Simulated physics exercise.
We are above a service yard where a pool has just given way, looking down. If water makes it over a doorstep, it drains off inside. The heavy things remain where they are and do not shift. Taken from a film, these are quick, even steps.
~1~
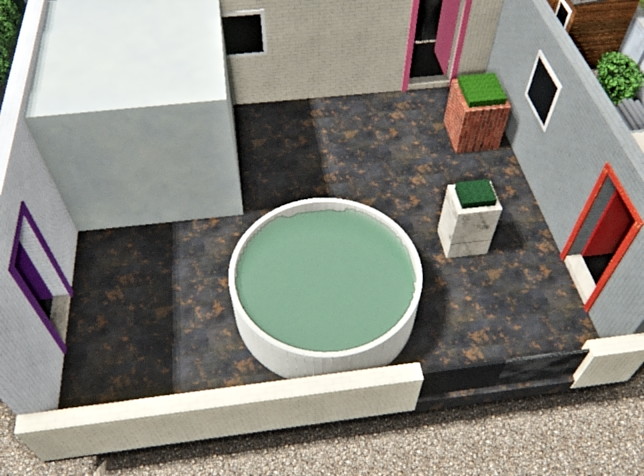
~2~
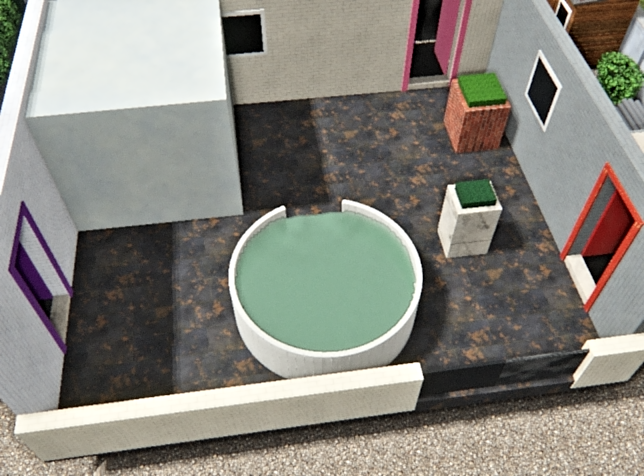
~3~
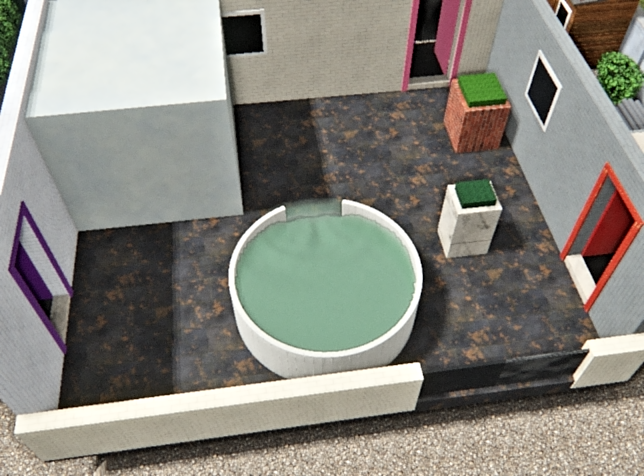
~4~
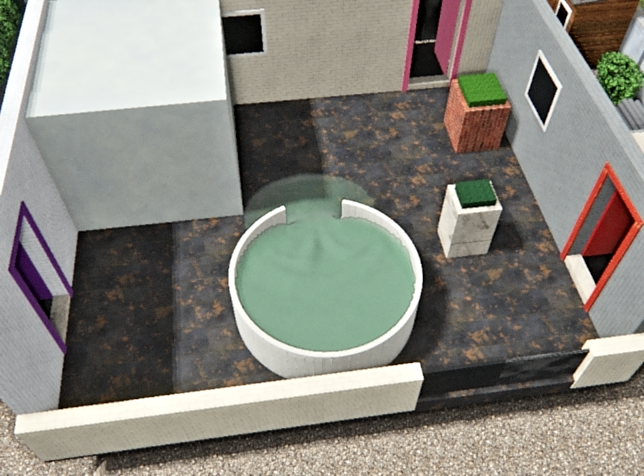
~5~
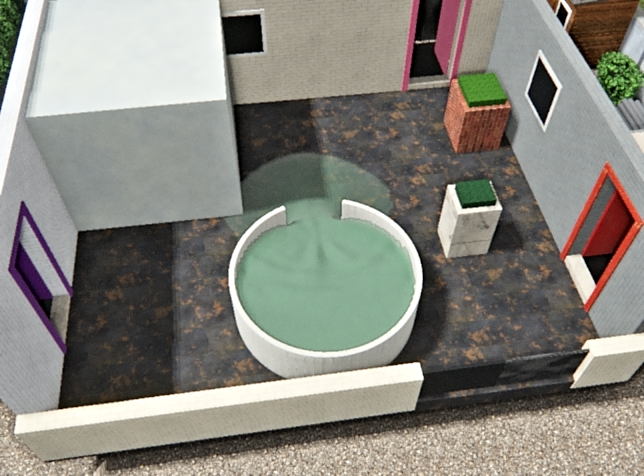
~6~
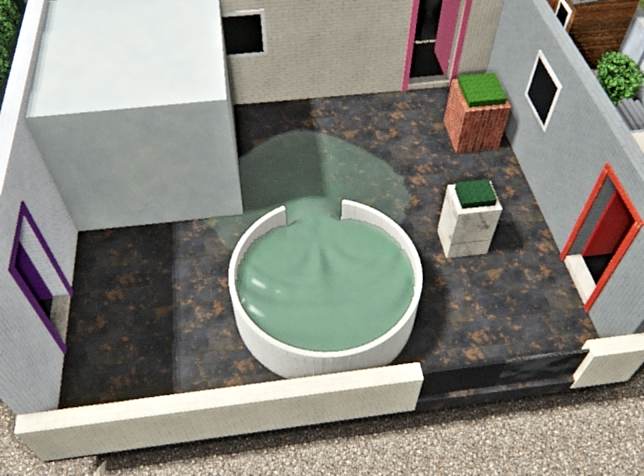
A round white-walled pool of green water sits near the front of a walled yard with dark, rust-flecked paving, seen from above by a still camera. A large pale block stands at left, a purple-framed opening beside it, with two grass-topped blocks and a red doorway at right. The water lies still, then a gap opens in the far wall and a thin green sheet pours through, fanning outward across the paving while ripples cross the pool.
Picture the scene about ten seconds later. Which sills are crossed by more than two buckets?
At the end, purple door: Does not overshoot; red door: Does not overshoot; pink door: Overshoots.
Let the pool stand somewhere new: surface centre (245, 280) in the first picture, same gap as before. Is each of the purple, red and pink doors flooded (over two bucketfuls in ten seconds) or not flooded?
Purple door: Above; red door: Beneath; pink door: Above.
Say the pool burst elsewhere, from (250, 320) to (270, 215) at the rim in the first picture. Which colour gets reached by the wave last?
Answer: The door marked pink.
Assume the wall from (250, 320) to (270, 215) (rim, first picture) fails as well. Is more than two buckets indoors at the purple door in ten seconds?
Note: Purple door admits more.
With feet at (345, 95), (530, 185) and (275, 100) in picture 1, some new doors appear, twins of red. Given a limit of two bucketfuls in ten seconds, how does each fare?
Door by door, it goes clears the line, misses the line, clears the line.
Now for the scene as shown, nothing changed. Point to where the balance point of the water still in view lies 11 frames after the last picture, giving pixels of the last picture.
The centre of mass sits at about (322, 235).
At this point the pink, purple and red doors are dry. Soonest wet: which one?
It would be the door marked pink.
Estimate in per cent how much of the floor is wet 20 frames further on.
That works out at 40 %.
A moment on, water covers 35 % of the floor; the purple door not reached, the red door not reached, the pink door not reached.
Next, water covers 35 % of the floor; the purple door not reached, the red door not reached, the pink door wet at the sill, nothing in.
Then, water covers 40 % of the floor; the purple door not reached, the red door not reached, the pink door under two buckets in.
Later, water covers 65 % of the floor; the purple door not reached, the red door wet at the sill, nothing in, the pink door far over two buckets in.
In the end, water covers 90 % of the floor; the purple door wet at the sill, nothing in, the red door wet at the sill, nothing in, the pink door far over two buckets in.
